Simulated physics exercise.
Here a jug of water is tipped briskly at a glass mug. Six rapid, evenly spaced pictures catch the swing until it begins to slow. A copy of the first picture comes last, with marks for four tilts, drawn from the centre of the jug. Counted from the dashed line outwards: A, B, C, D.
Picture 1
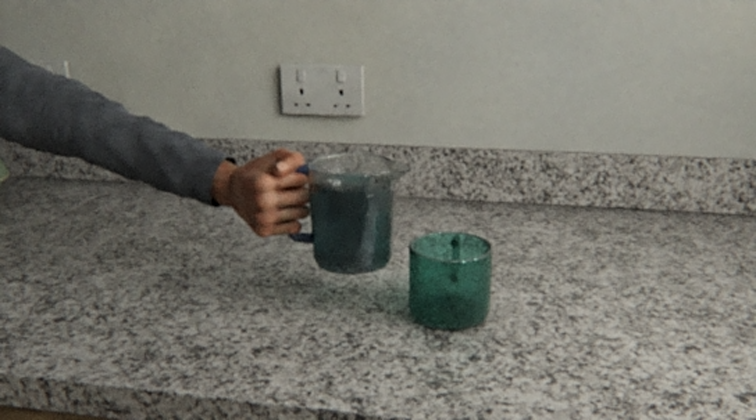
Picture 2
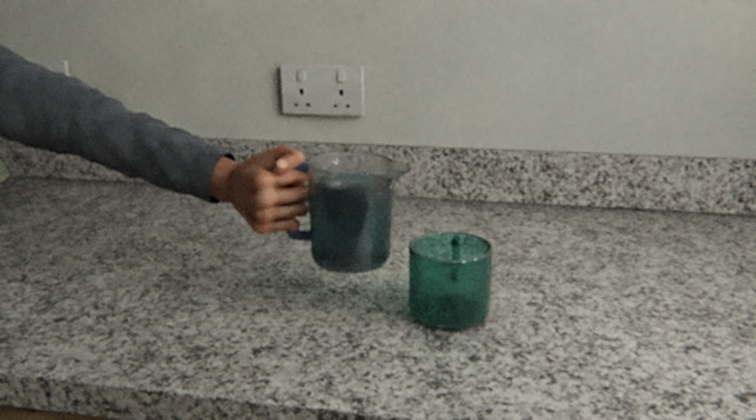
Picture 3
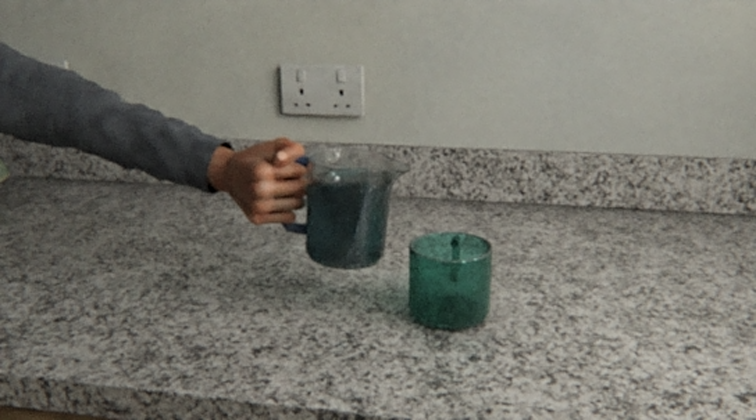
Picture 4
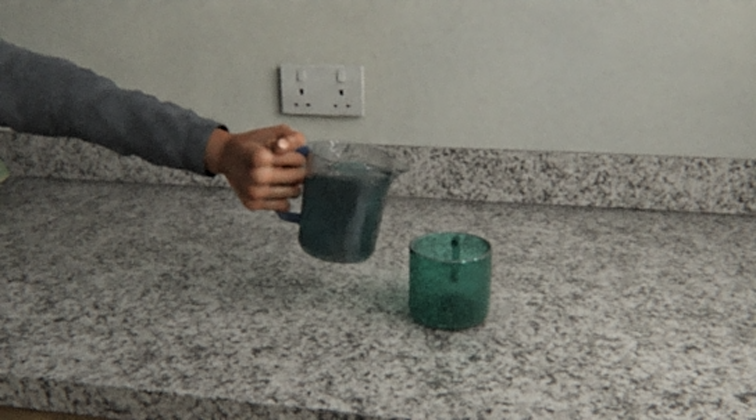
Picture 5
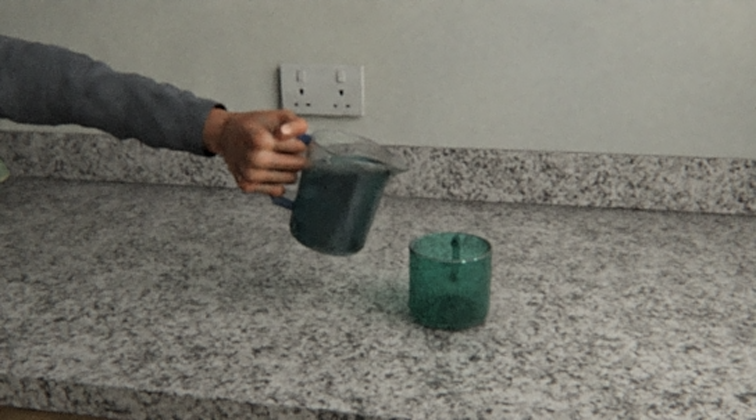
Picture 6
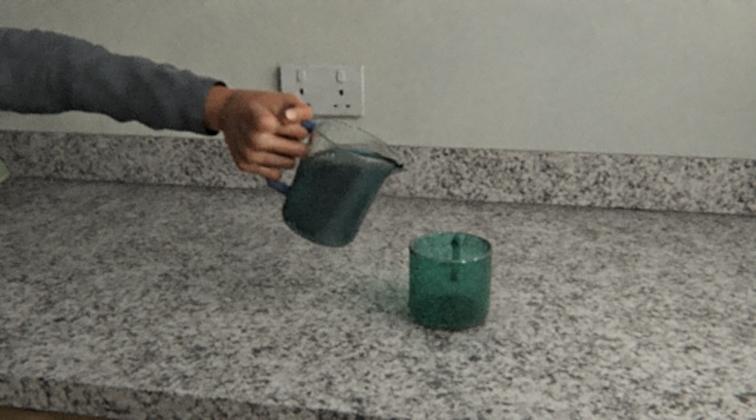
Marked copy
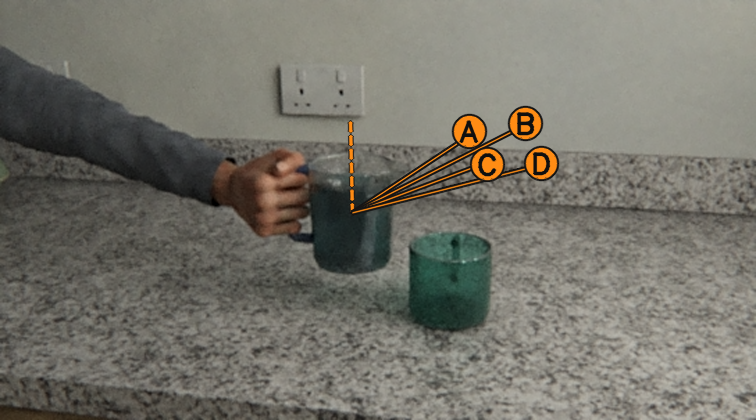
A hand holding a clear jug of dark bluish liquid by its blue handle lifts it slightly, then tilts it rightward toward a green glass mug standing on a speckled grey countertop, with the liquid still inside the jug.
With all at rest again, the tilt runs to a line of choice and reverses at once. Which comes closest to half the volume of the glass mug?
Line B.
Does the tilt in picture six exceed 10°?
Yes, it does.
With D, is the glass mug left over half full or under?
Over half.
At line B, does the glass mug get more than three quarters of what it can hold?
No.
On the marked copy, A at (457, 143); B at (510, 132); C at (470, 168); D at (525, 168).
For line A, the glass mug ends with about 39 % of what it can hold.
For line B, the glass mug ends with about 51 % of what it can hold.
For line C, the glass mug ends with about 65 % of what it can hold.
For line D, the glass mug ends with about 76 % of what it can hold; 4 % of the water is spilt.
